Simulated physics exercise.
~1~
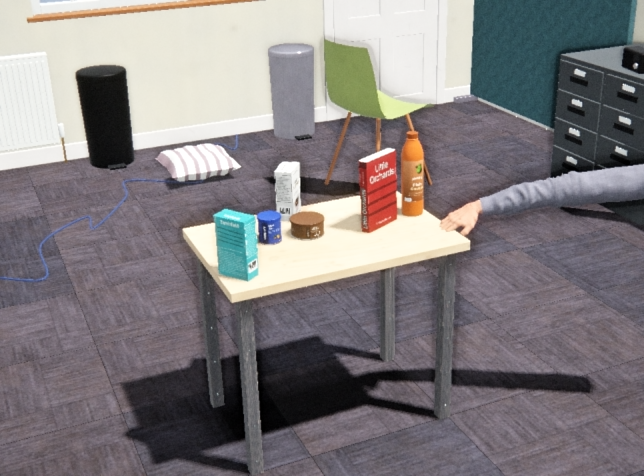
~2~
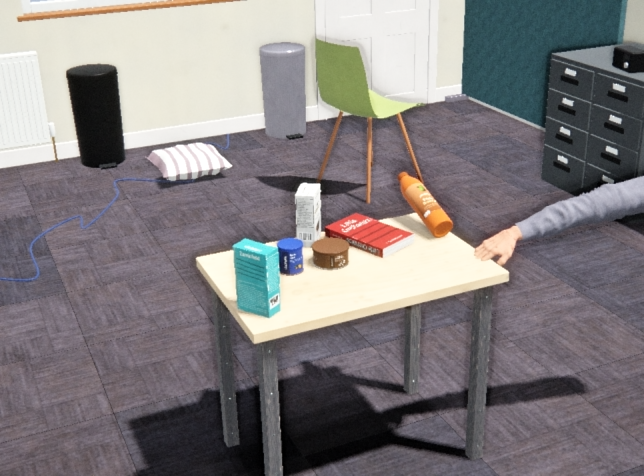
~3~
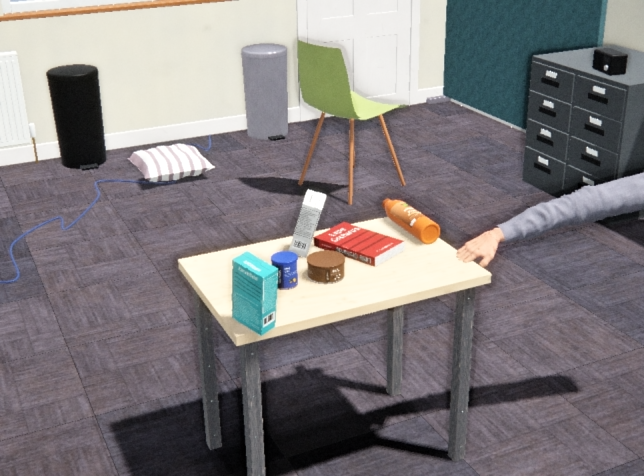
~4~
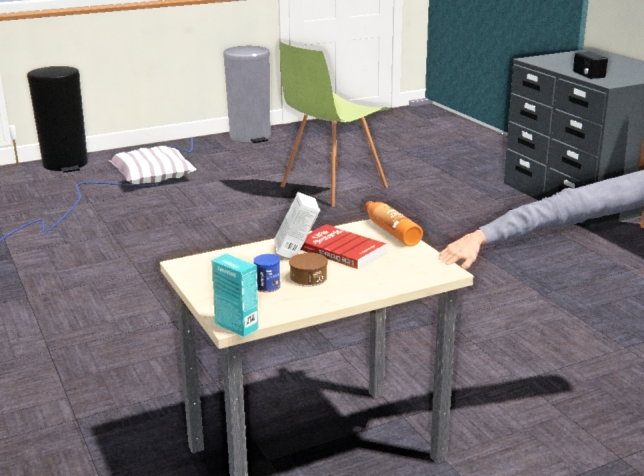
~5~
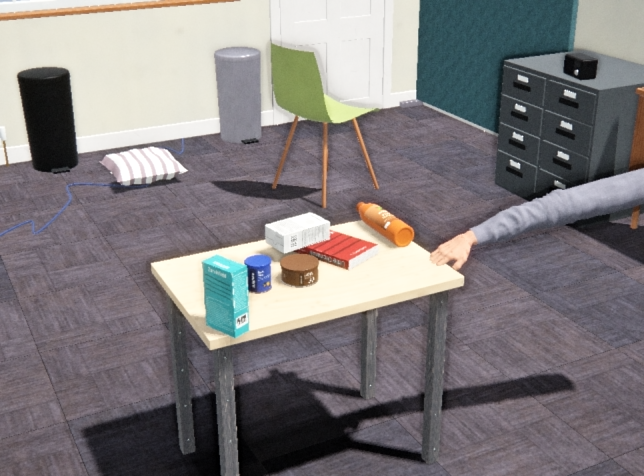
A hand at the right edge of a small table jolted it, and the red book and orange bottle toppled first, then the white packet leaned and fell onto its side, while the blue tin, brown tub and turquoise packet stayed upright.
